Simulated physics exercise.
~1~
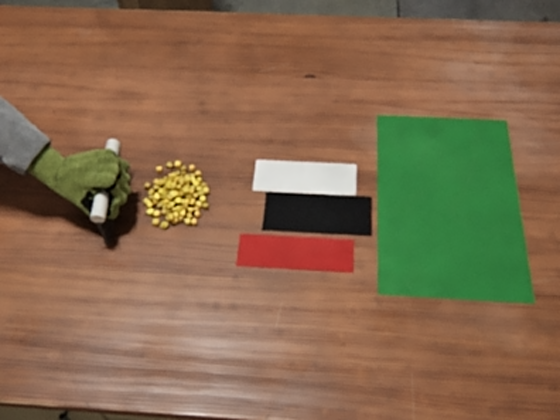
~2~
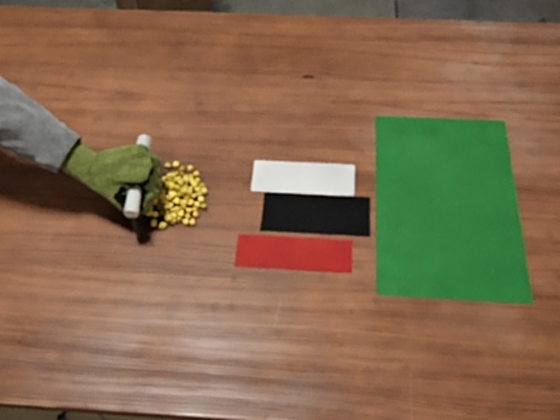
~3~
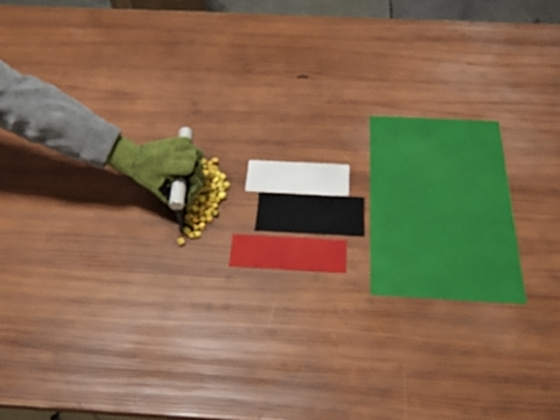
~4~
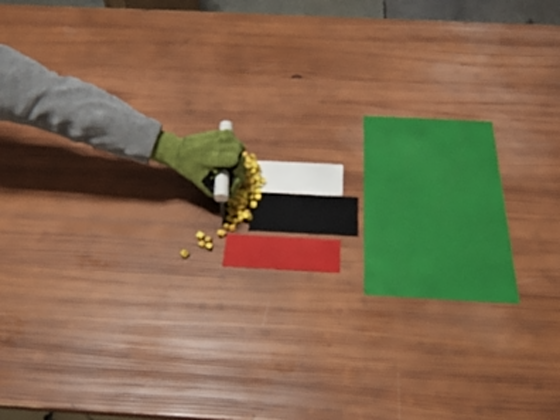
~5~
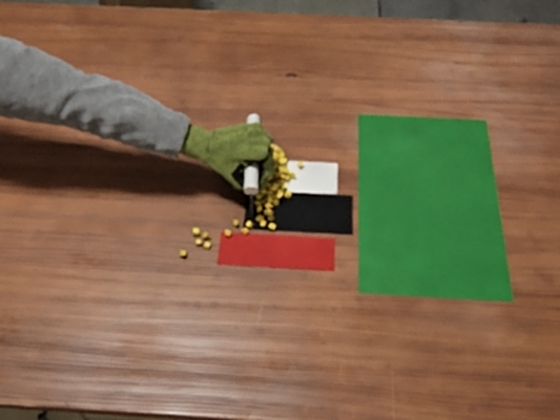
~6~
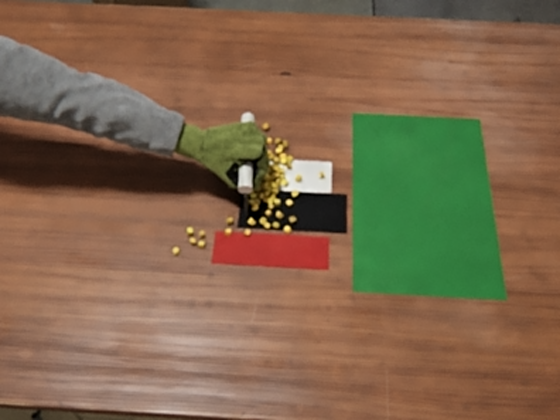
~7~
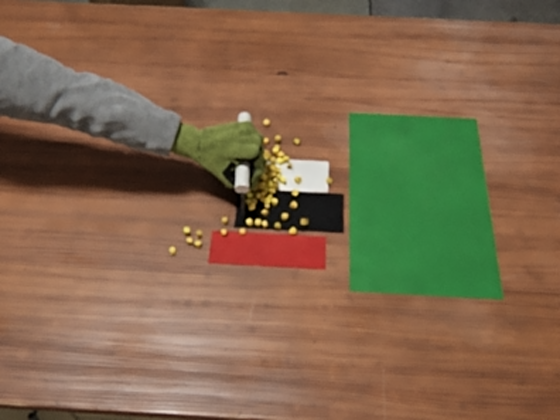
On a wooden table, a gloved hand pushes yellow pieces right, scattering them over white and black mats.
